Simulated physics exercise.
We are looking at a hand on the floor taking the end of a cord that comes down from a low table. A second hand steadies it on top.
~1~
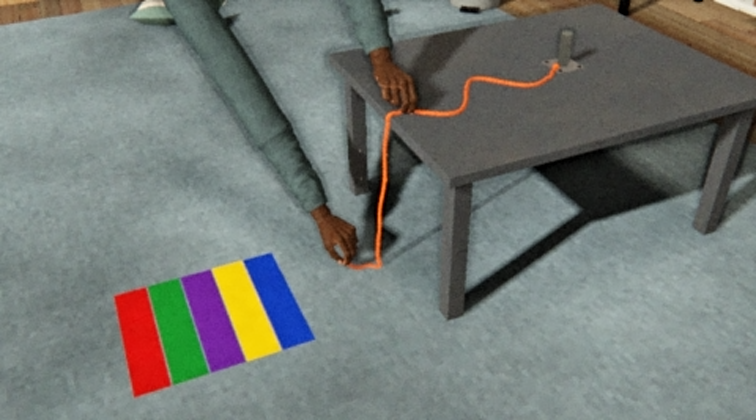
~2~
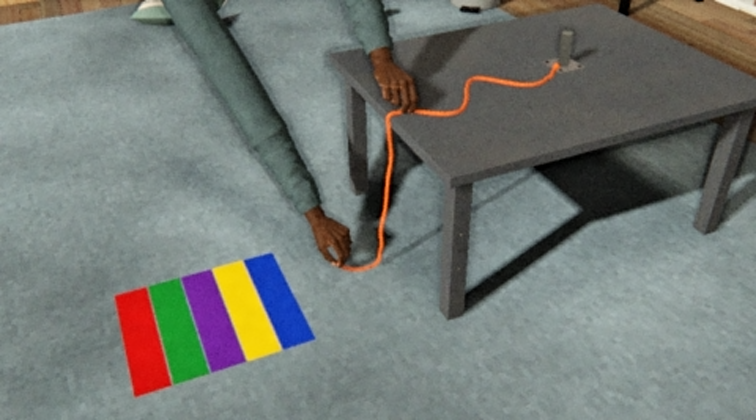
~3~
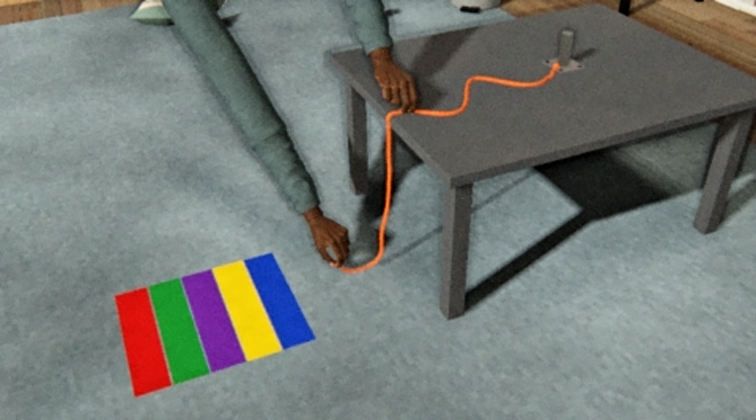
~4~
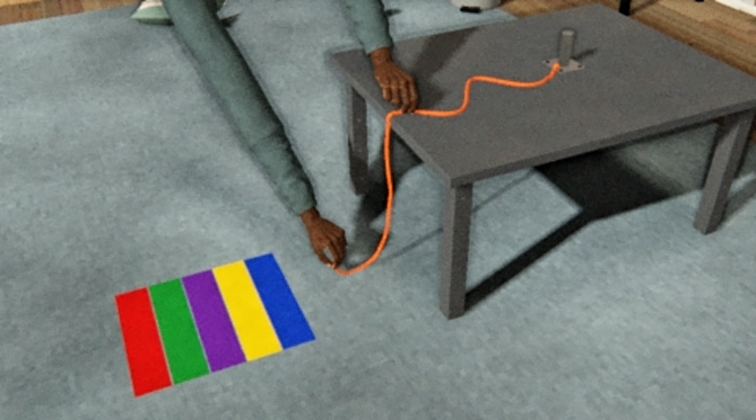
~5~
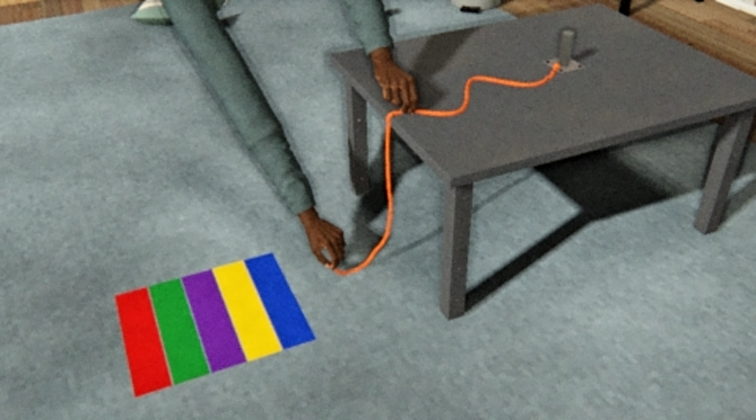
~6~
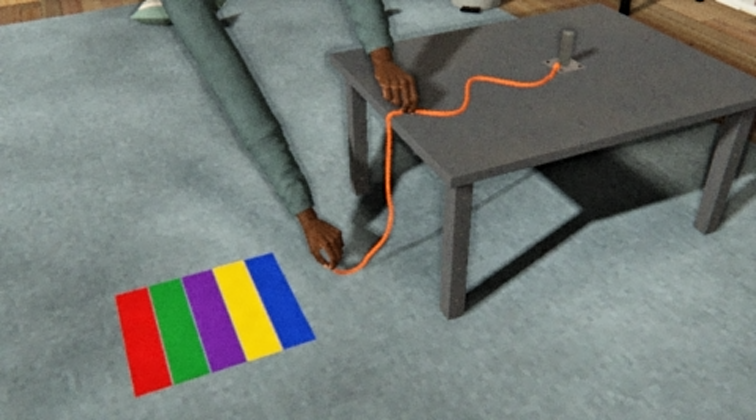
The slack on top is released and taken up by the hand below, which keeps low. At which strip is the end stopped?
The end stops over the green strip.
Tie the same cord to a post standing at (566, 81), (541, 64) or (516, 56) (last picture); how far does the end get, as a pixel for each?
About (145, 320), (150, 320) and (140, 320).
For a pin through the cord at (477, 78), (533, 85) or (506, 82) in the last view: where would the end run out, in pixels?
Near (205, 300), (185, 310) and (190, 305).
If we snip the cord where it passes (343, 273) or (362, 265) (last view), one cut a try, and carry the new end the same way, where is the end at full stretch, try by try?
Near (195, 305) and (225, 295).
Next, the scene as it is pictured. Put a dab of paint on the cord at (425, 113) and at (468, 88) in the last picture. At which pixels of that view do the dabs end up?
The first at (368, 132), the second at (441, 96).
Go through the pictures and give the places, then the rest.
The first frame shows end (344, 262); blue (291, 327); yellow (257, 337); purple (222, 348); green (186, 360); red (148, 371).
The second frame shows end (338, 264); cord through (547, 78) (481, 78) (463, 109) (389, 118) (387, 183) (382, 246).
The third frame shows end (336, 265).
The fourth frame shows end (333, 266); cord through (547, 78) (481, 78) (463, 109) (390, 118) (390, 183) (382, 245).
The fifth frame shows end (332, 266).
The sixth frame shows end (330, 267); cord through (547, 78) (481, 78) (463, 109) (390, 118) (388, 183) (380, 243).
Early on, end near (225, 297); over yellow.
Midway, end near (192, 307); over purple.
At the end of the slack, end near (172, 312); over green. It gets as far as the green strip.
